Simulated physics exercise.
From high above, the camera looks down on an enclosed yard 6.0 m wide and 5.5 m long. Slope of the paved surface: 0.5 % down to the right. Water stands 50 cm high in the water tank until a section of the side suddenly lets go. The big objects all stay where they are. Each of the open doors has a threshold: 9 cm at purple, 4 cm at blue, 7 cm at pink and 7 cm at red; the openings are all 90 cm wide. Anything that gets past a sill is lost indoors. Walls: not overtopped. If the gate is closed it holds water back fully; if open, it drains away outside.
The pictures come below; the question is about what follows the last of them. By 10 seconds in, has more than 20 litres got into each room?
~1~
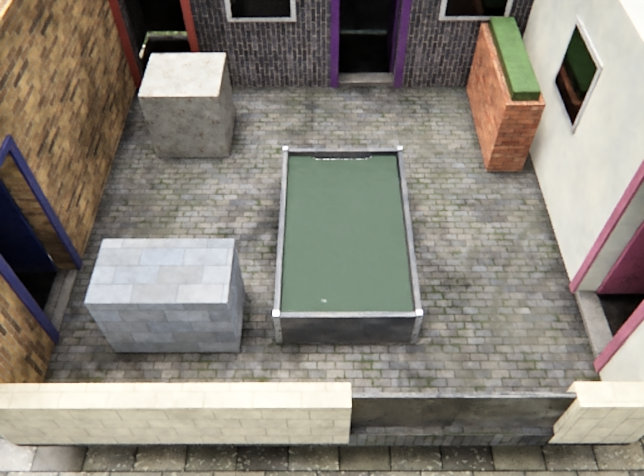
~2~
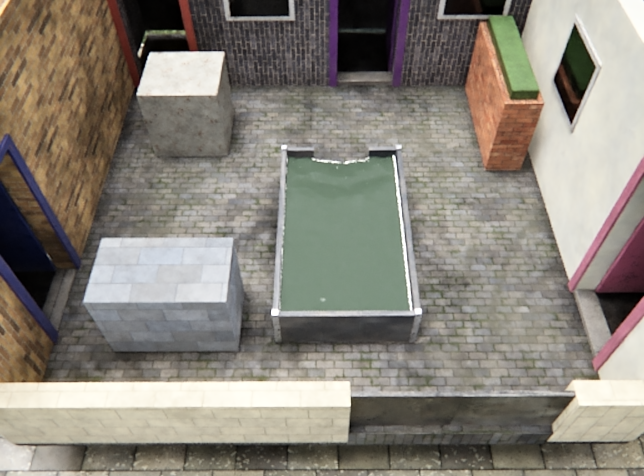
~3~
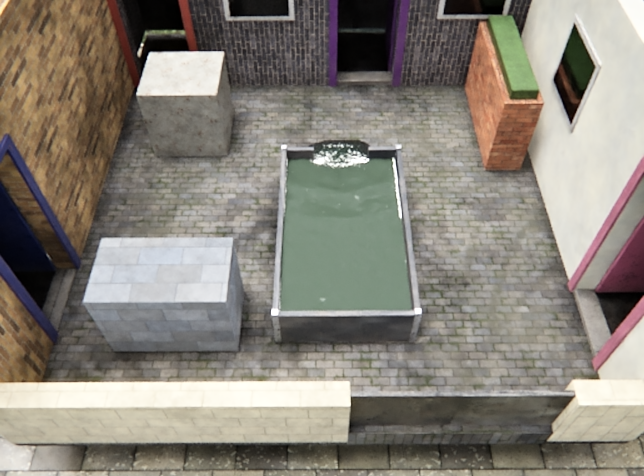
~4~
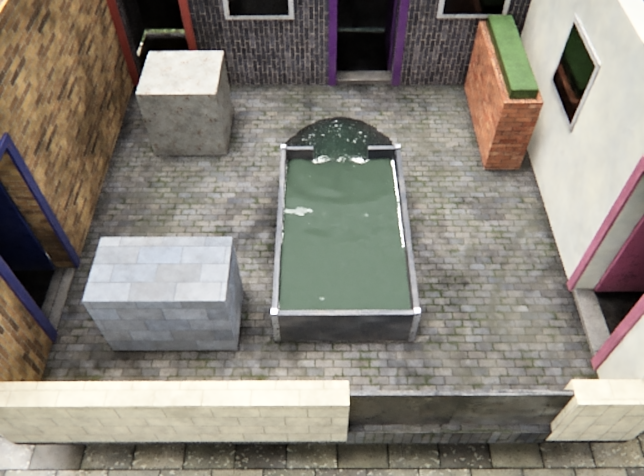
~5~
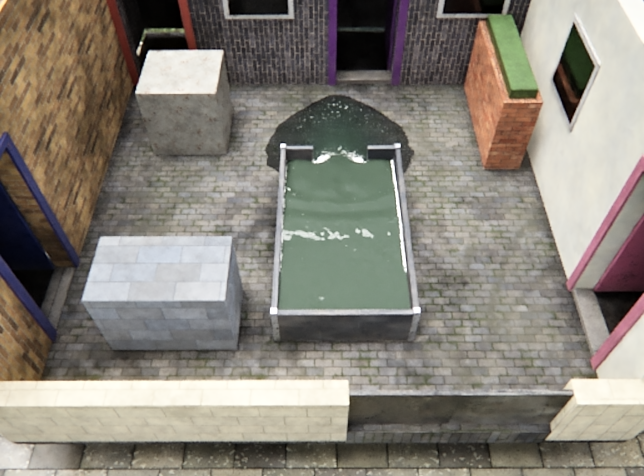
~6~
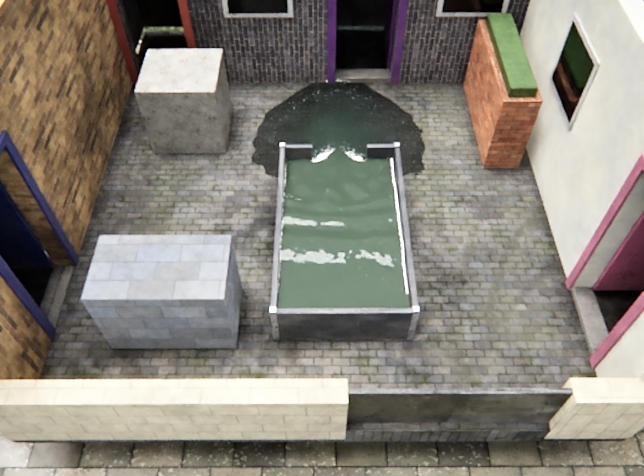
Outcome: At the purple door the amount will overshoot the limit, at the blue door the amount will not overshoot the limit, at the pink door the amount will not overshoot the limit, at the red door the amount will overshoot the limit.
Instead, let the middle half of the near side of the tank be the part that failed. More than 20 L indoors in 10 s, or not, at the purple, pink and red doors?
Then: Purple short of it, pink beyond it, red short of it.
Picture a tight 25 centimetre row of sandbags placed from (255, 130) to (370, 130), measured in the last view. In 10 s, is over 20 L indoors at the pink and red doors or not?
Then: Pink under, red below.
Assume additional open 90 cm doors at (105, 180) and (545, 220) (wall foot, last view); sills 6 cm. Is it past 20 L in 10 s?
So the first one doesn't reach it, while the second one doesn't reach it.
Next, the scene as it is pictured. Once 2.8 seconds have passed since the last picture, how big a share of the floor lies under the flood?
Covered: Roughly 35 per cent.
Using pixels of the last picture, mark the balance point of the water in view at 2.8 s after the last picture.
(332, 183).
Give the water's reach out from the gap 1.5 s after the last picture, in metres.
Distance: Approx. 3.8 m.
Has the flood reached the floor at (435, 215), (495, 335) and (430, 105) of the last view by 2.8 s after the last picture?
First spot not yet wet, second not yet wet, third submerged.
Then, 0.7 s after the last picture water covers 20 % of the floor and is deepest (30 cm) near (336, 172); purple door 17 cm at the sill, 21 L in, blue door not reached, pink door not reached, red door not reached.
Then, 1.5 s after the last picture water covers 25 % of the floor and is deepest (28 cm) near (336, 172); purple door 21 cm at the sill, 66 L in, blue door not reached, pink door not reached, red door 5 cm at the sill, 0 L in.
Then, 2.8 s after the last picture water covers 35 % of the floor and is deepest (20 cm) near (144, 84); purple door 17 cm at the sill, 127 L in, blue door not reached, pink door not reached, red door 11 cm at the sill, 2 L in.
Then, 5.3 s after the last picture water covers 75 % of the floor and is deepest (15 cm) near (458, 91); purple door 13 cm at the sill, 164 L in, blue door 3 cm at the sill, 0 L in, pink door 2 cm at the sill, 0 L in, red door 10 cm at the sill, 31 L in.
Then, 9.3 s after the last picture water covers 95 % of the floor and is deepest (10 cm) near (459, 98); purple door 9 cm at the sill, 175 L in, blue door 2 cm at the sill, 0 L in, pink door 7 cm at the sill, 0 L in, red door 8 cm at the sill, 48 L in.
